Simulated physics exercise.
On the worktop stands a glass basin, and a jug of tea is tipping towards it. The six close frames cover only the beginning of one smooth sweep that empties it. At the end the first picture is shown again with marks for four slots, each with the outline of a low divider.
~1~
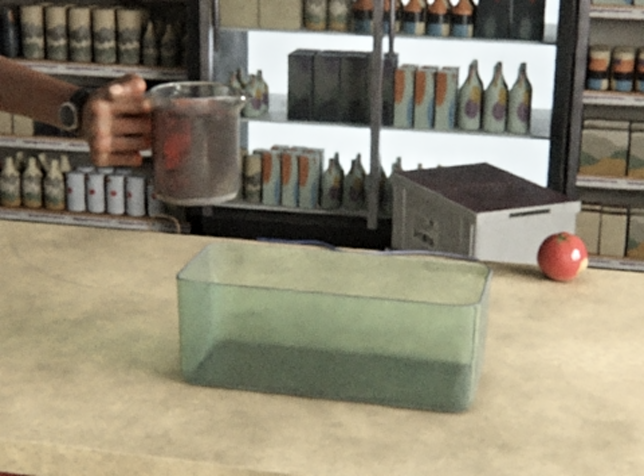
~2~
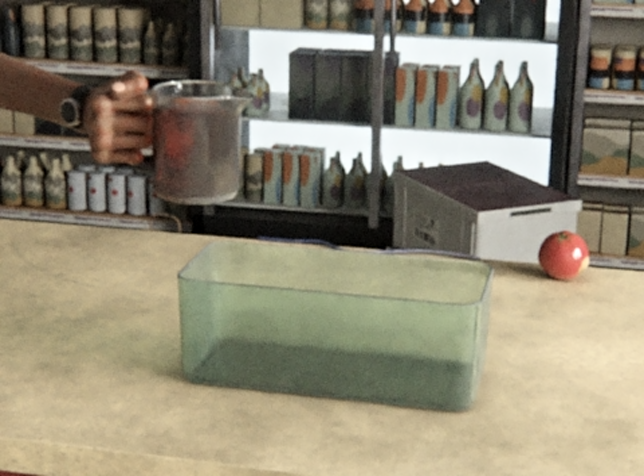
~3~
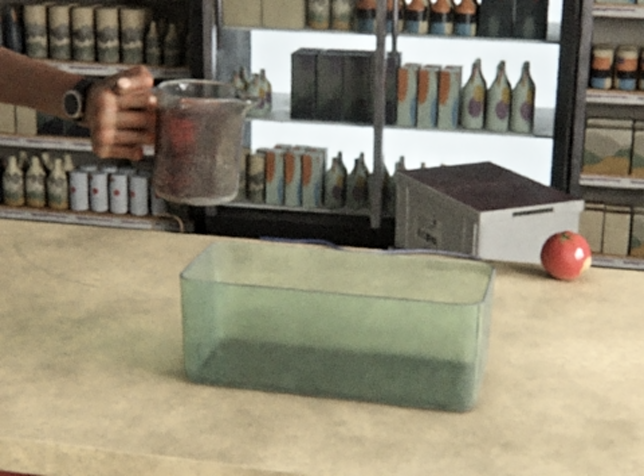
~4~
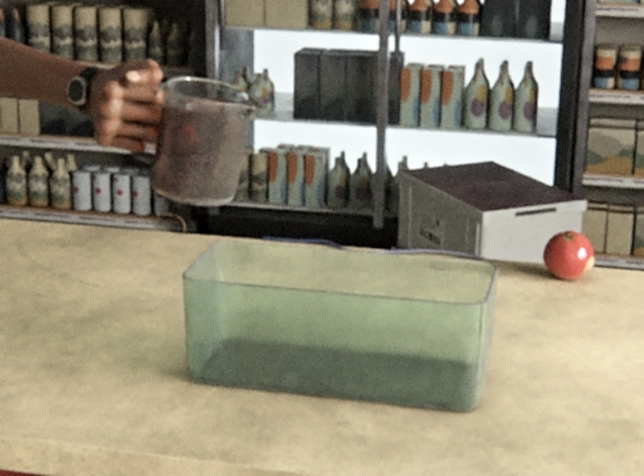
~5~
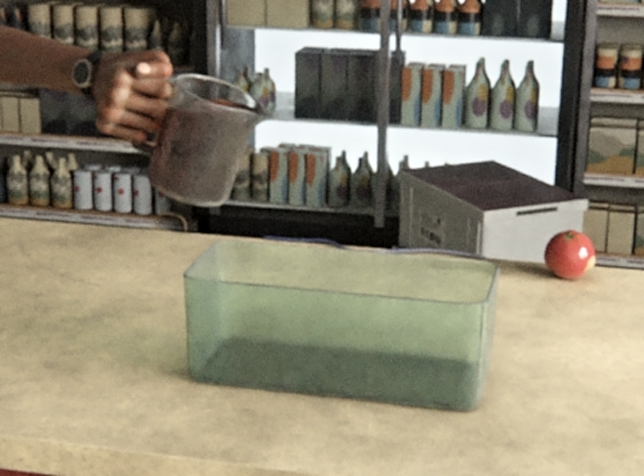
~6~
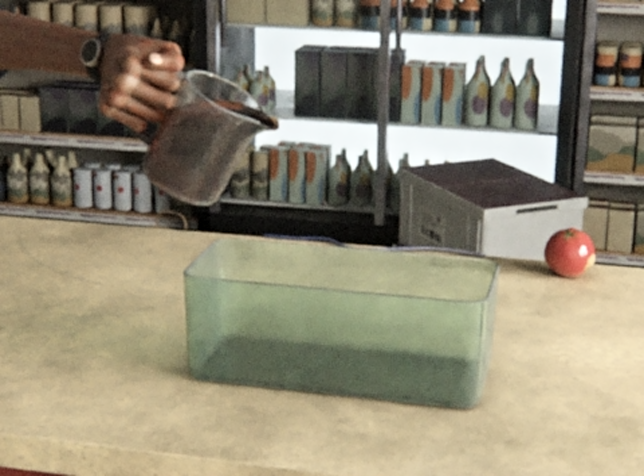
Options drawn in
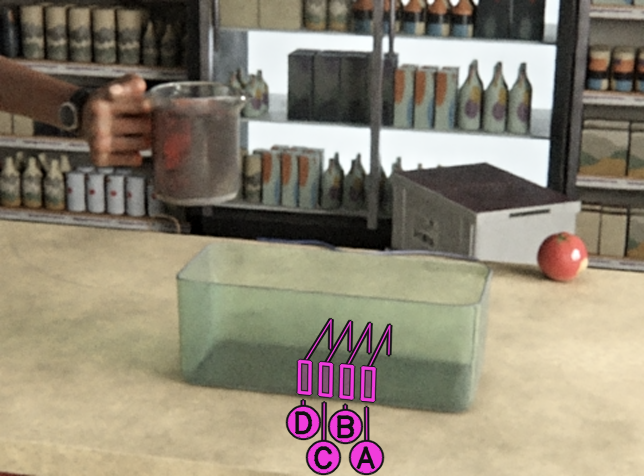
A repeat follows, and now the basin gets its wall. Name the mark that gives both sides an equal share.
The best place is D.
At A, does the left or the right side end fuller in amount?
The left side.
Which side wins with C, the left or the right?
The left side.
On the marked copy, A at (366, 407); B at (345, 405); C at (324, 403); D at (303, 400).
If A is chosen, about 93 % ends left of the wall and 6 % right of it.
If B is chosen, about 91 % ends left of the wall and 7 % right of it; 3 % is lost outside.
If C is chosen, about 86 % ends left of the wall and 10 % right of it; 3 % is lost outside.
If D is chosen, about 51 % ends left of the wall and 48 % right of it.
